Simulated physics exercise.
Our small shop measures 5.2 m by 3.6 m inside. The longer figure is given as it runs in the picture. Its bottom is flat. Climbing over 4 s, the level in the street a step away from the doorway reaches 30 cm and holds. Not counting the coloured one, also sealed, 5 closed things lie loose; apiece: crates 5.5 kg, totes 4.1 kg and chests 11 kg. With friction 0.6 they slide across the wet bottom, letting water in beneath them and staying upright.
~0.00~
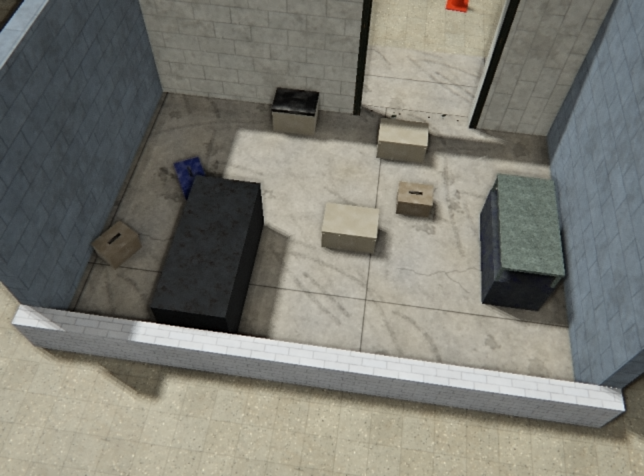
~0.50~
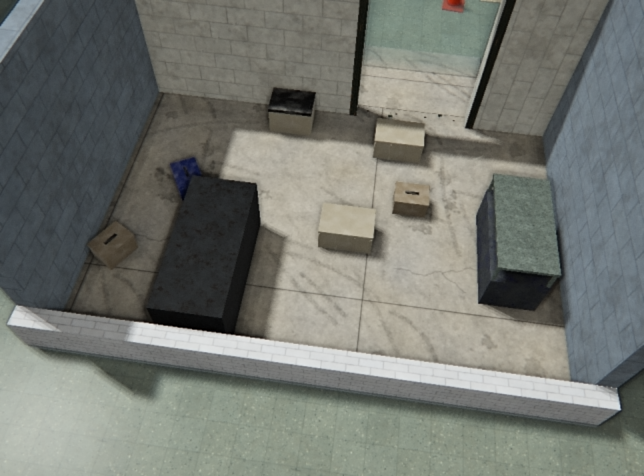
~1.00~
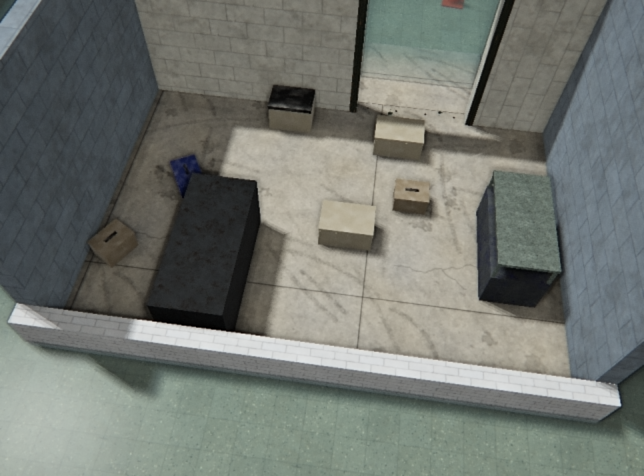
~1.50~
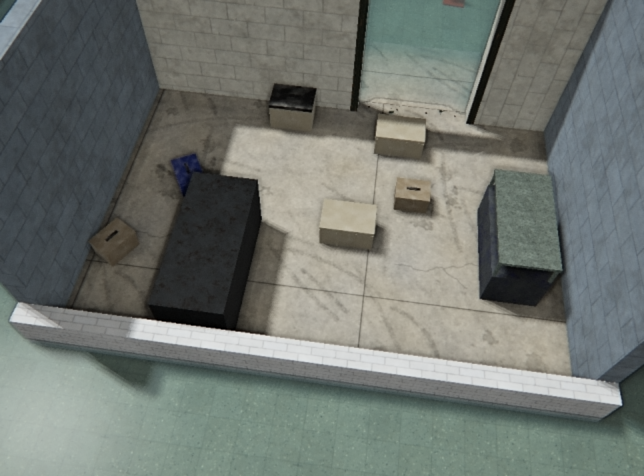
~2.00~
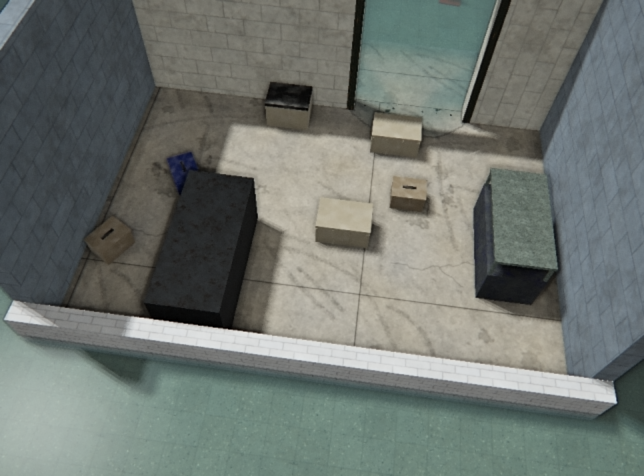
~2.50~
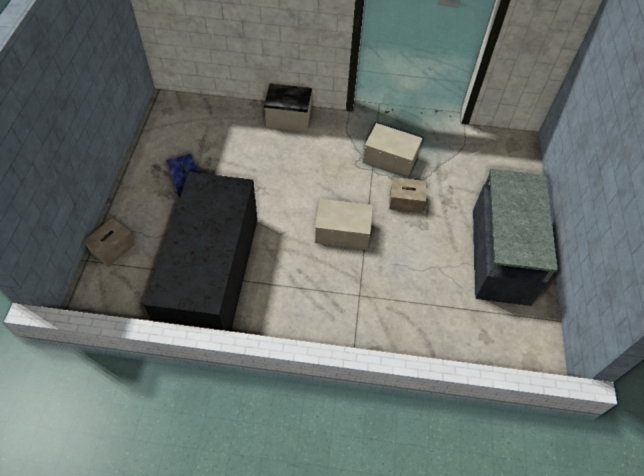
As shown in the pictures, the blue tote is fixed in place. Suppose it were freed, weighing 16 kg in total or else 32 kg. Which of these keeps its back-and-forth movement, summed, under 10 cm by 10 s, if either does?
It is steadied by the lesser weight.
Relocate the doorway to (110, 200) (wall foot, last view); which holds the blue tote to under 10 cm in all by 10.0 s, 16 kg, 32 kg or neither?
I'd say neither one will work.
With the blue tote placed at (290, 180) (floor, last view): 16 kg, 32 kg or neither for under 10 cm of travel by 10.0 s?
Only the larger holds.
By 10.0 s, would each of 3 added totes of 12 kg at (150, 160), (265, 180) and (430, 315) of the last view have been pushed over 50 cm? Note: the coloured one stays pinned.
Result, in turn - falls shy; exceeds it; exceeds it.
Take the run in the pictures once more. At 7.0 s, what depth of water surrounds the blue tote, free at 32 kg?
Something like 3 centimetres.
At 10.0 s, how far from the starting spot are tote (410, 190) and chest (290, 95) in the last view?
200 cm and 0 cm respectively.
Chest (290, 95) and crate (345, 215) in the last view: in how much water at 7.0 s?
Roughly 0 and 21 cm.
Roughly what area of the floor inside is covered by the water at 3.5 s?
About 4.5 m2.
After 3.5 s the blue tote would be 0 cm from its start with 16 kg and 0 cm from its start with 32 kg; 0 cm of water round it then.
After 4.5 s the blue tote would be 0 cm from its start with 16 kg and 0 cm from its start with 32 kg; 0 cm of water round it then.
After 7.0 s the blue tote would be 0 cm from its start with 16 kg and 0 cm from its start with 32 kg; 3 cm of water round it then.
After 10.0 s the blue tote would be 0 cm from its start with 16 kg and 0 cm from its start with 32 kg; 6 cm of water round it then.
